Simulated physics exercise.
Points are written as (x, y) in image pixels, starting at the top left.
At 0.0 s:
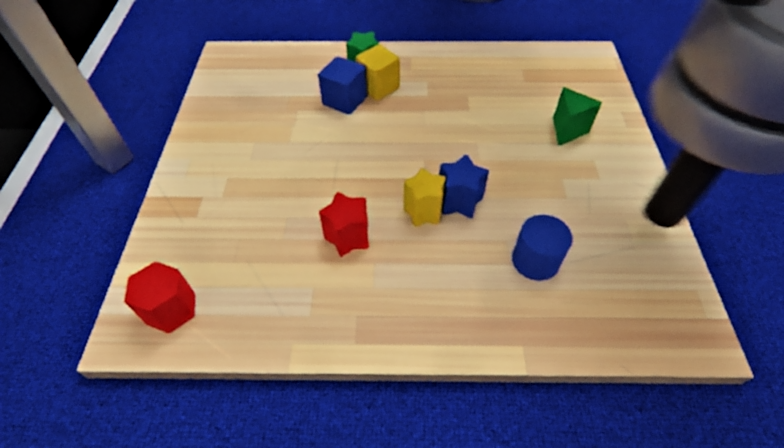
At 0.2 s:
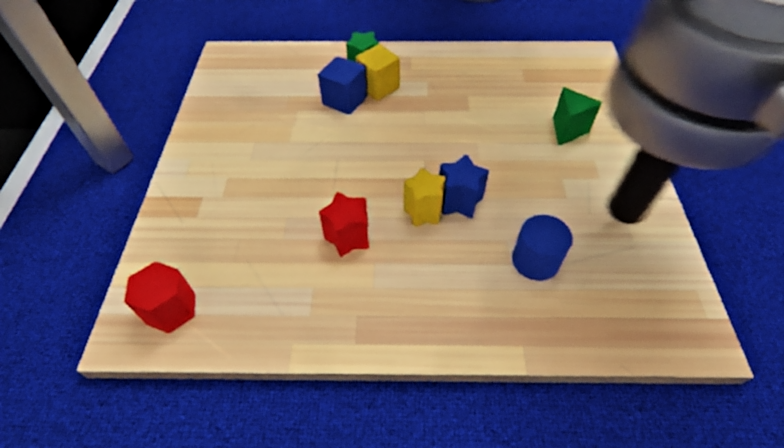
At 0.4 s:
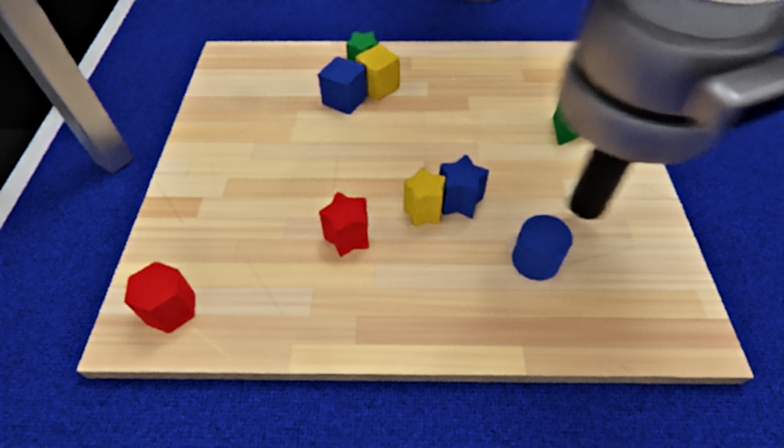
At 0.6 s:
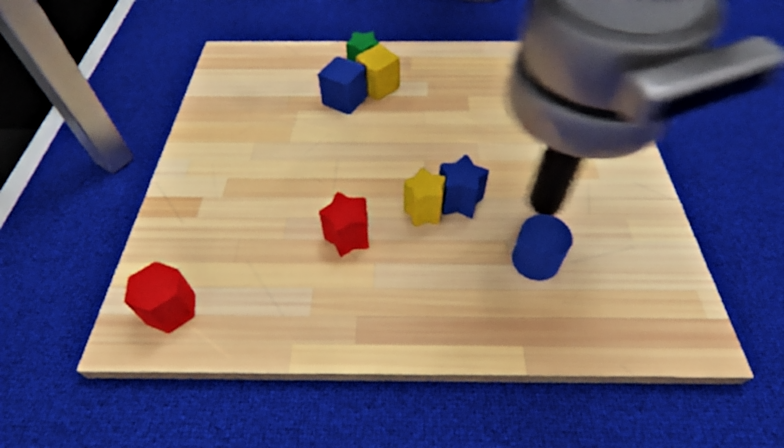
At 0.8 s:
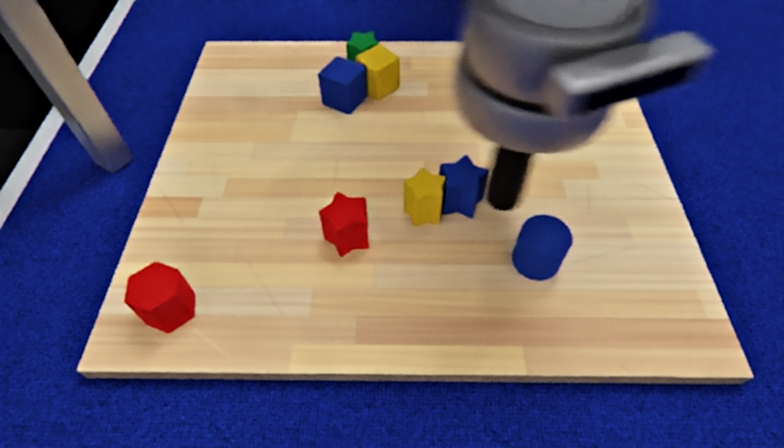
On a wooden board, a robot arm's dark rod moves left above still coloured blocks.
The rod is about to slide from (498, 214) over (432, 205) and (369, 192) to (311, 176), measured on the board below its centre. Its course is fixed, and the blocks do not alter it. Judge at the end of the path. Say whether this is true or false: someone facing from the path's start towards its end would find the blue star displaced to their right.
Verdict: True.
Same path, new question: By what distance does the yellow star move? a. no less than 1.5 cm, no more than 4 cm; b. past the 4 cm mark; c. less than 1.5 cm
Letter b.
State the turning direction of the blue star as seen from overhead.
The turn is clockwise.
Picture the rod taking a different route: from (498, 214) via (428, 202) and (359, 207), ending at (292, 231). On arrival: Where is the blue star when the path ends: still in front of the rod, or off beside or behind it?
It falls back or aside.
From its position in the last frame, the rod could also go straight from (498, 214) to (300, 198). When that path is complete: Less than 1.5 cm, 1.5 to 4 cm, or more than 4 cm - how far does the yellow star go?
The block shifts more than 4 cm.
What follows on the original path. One third of the way, rod at (431, 188); yellow star at (378, 182), turned 75° anticlockwise; blue star at (403, 160).
Two thirds of the way, rod at (367, 175); red star at (334, 215), turned 20° anticlockwise; yellow star at (338, 185); blue star at (353, 140), turned 40° clockwise.
At the end, rod at (307, 159); red star at (332, 216), turned 30° anticlockwise; yellow star at (321, 184), turned 185° anticlockwise; blue star at (332, 127), turned 95° clockwise; blue round block not moved.
